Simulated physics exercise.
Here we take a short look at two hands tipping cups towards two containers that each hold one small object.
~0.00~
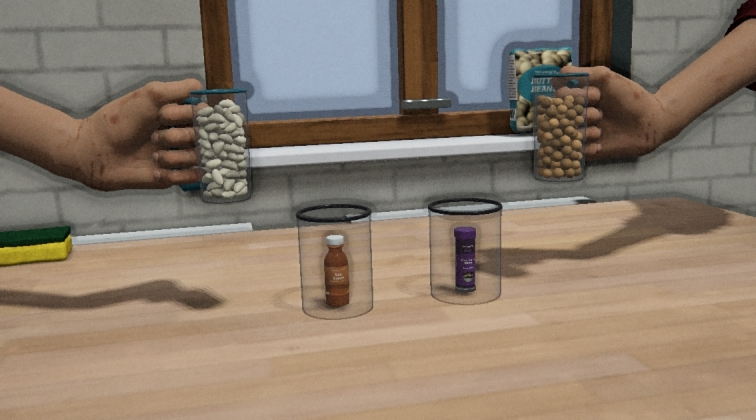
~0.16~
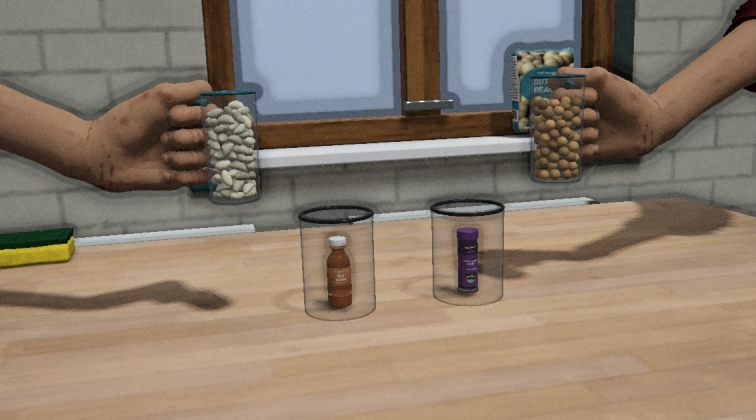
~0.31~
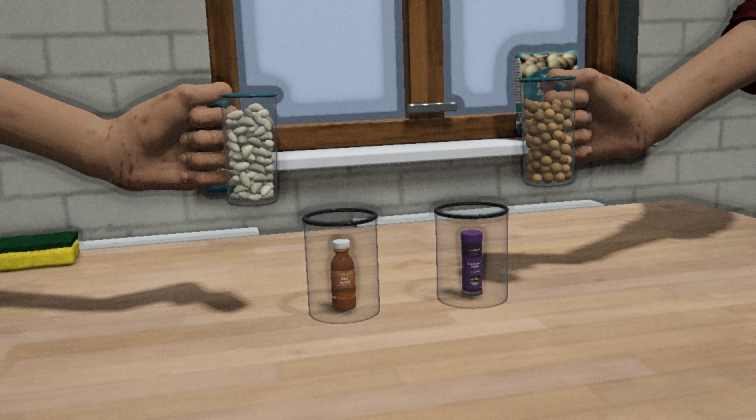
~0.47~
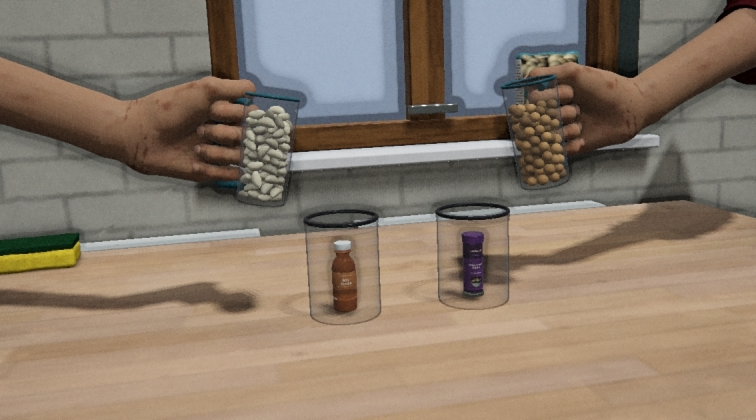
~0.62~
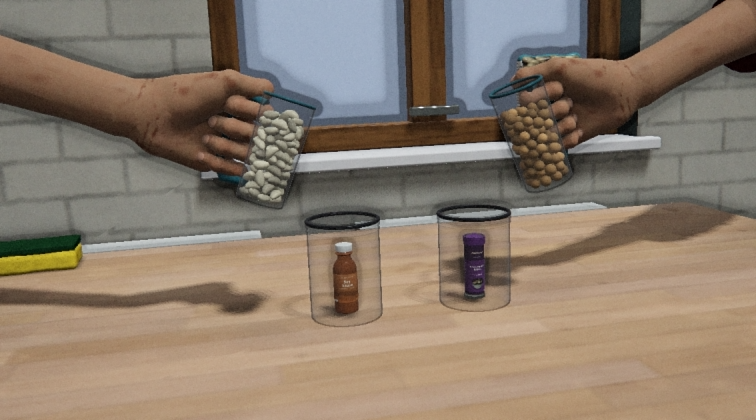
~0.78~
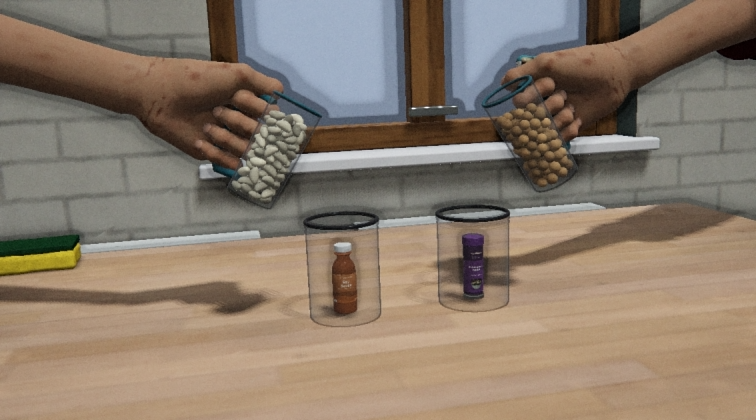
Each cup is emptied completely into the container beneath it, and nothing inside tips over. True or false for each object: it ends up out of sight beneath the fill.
Left object: False; right object: False.
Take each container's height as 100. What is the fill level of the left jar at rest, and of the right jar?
Left 50 %, right 50 %.
After 1.16 s, left jar empty, all of its cupful still in the cup; right jar empty, all of its cupful still in the cup.
After 1.65 s, left jar nearly empty, nearly all of its cupful still in the cup; right jar nearly empty, nearly all of its cupful still in the cup.
After 2.18 s, left jar nearly empty, near half of its cupful still in the cup; right jar a third full, near a quarter of its cupful still in the cup.
In the end (3.0 s), left jar half full (surface near (343, 264)), nothing beside it; right jar half full (surface near (473, 254)), nothing beside it; the left thing is still showing; the right thing is still showing.
